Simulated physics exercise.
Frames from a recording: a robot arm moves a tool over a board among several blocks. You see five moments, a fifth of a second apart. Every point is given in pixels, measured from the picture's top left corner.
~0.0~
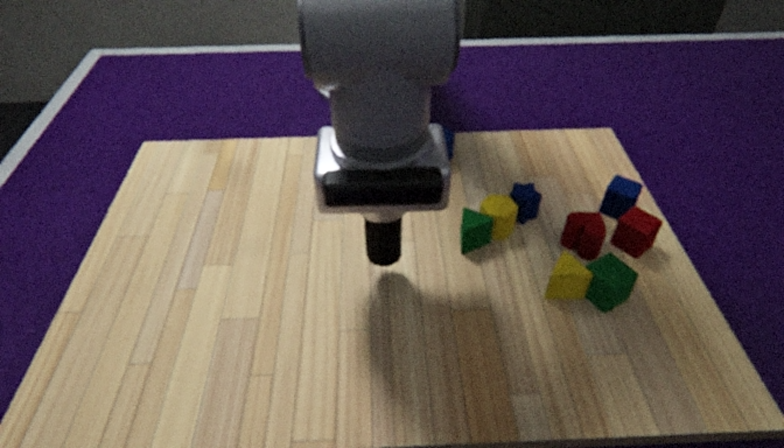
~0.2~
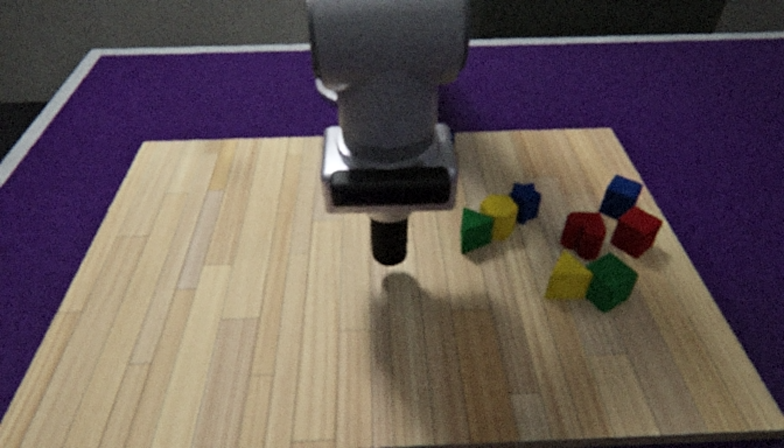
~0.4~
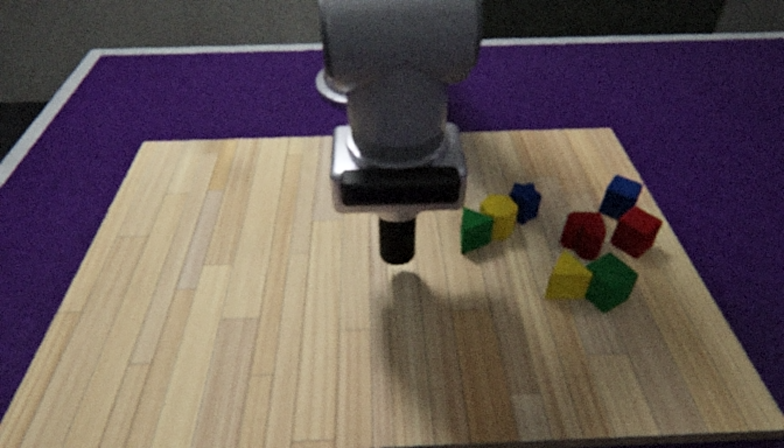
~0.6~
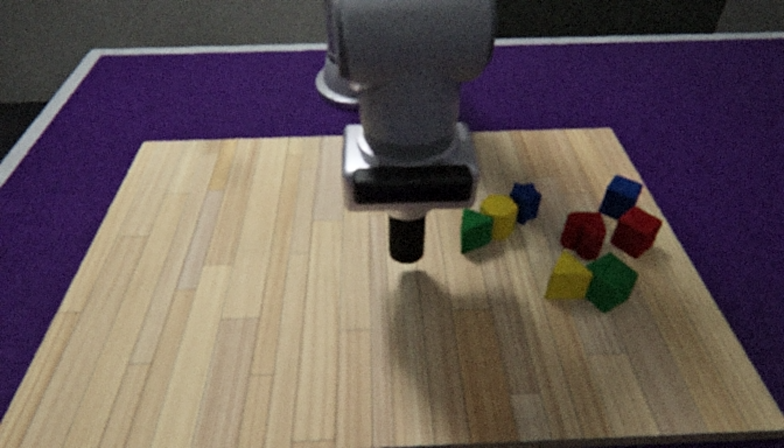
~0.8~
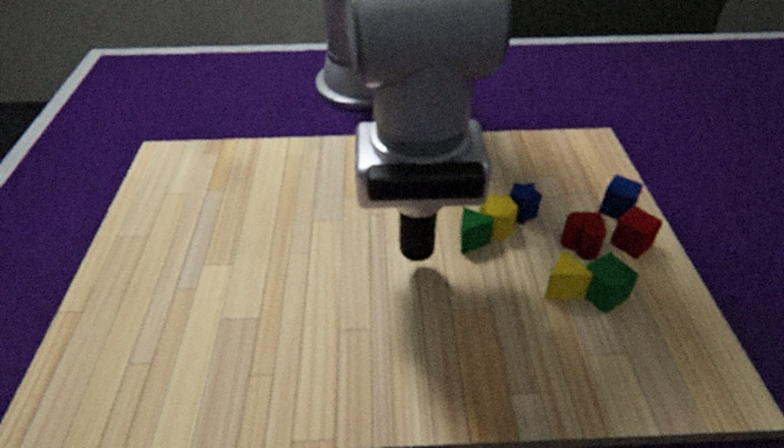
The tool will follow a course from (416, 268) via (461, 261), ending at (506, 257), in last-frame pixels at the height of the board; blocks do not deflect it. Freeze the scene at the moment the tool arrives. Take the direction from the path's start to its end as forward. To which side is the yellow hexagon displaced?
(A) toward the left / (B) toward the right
A.
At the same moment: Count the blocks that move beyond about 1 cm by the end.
3 or more.
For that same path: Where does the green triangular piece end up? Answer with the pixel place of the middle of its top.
At roughly (521, 210).
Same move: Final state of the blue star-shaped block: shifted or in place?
It is moved from its place.
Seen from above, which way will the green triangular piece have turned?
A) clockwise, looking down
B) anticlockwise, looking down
(B)
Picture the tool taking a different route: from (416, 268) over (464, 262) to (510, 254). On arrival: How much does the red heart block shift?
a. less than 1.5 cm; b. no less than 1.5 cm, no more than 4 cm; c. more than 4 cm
Answer: A.
What follows on the original path. Halfway along, tool at (464, 243); green triangular piece at (483, 216); yellow hexagon at (503, 201).
At the end, tool at (510, 238); green triangular piece at (521, 210), turned 25° anticlockwise; yellow hexagon at (519, 193), turned 65° anticlockwise; blue star-shaped block at (533, 179); yellow triangular piece still.
